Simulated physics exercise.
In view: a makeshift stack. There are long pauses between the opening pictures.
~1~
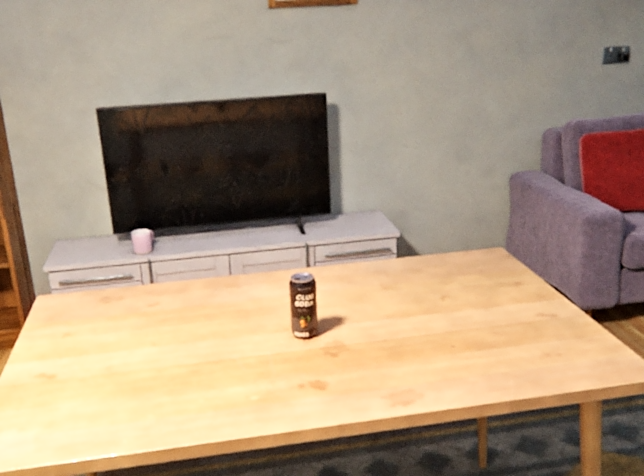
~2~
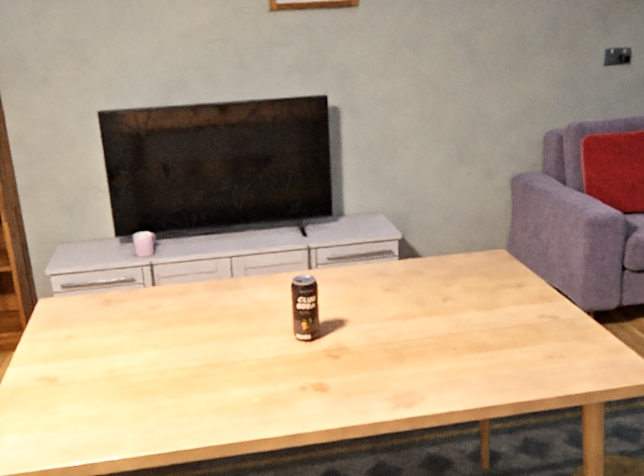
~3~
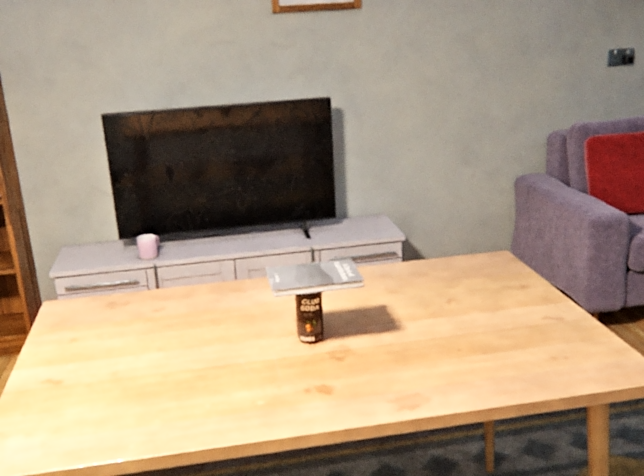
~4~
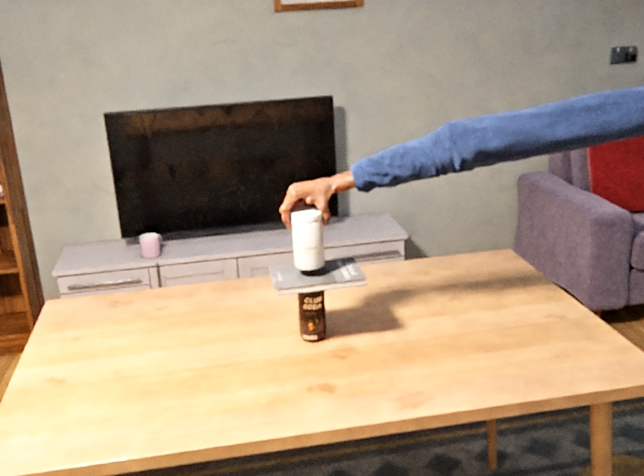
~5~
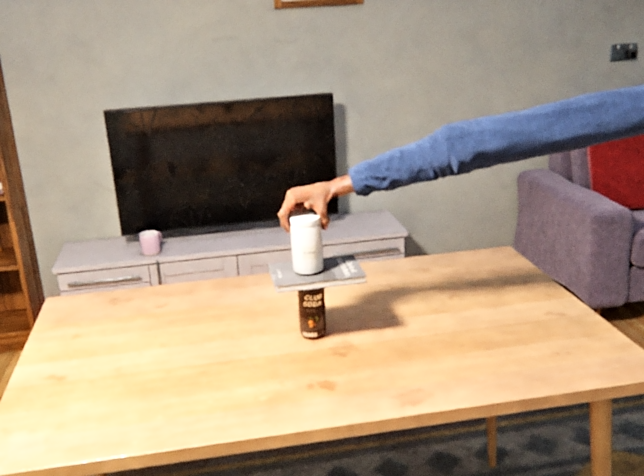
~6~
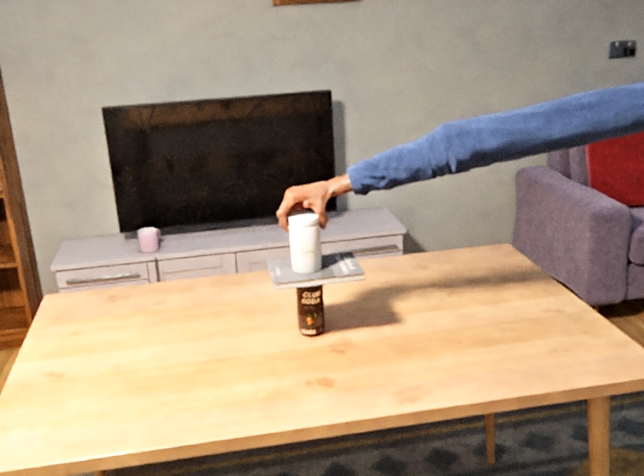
At the start, a dark can stands alone on a wooden table in front of a television. A grey book then lies flat on top of the can. A blue-sleeved arm reaches in from the right, lowers a white jar onto the book, and keeps its hand on the jar.
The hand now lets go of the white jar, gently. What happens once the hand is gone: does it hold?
Outcome: The stack holds.
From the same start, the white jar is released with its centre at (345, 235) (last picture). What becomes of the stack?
Then it loses its balance.
Then, 0.40 s after the last picture, nothing has stirred.
Then, 1.10 s after the last picture, white jar resting near (305, 243).
At rest, all 3 in place. Seen from the same camera at the end, white jar near (305, 243). The stack stays up.
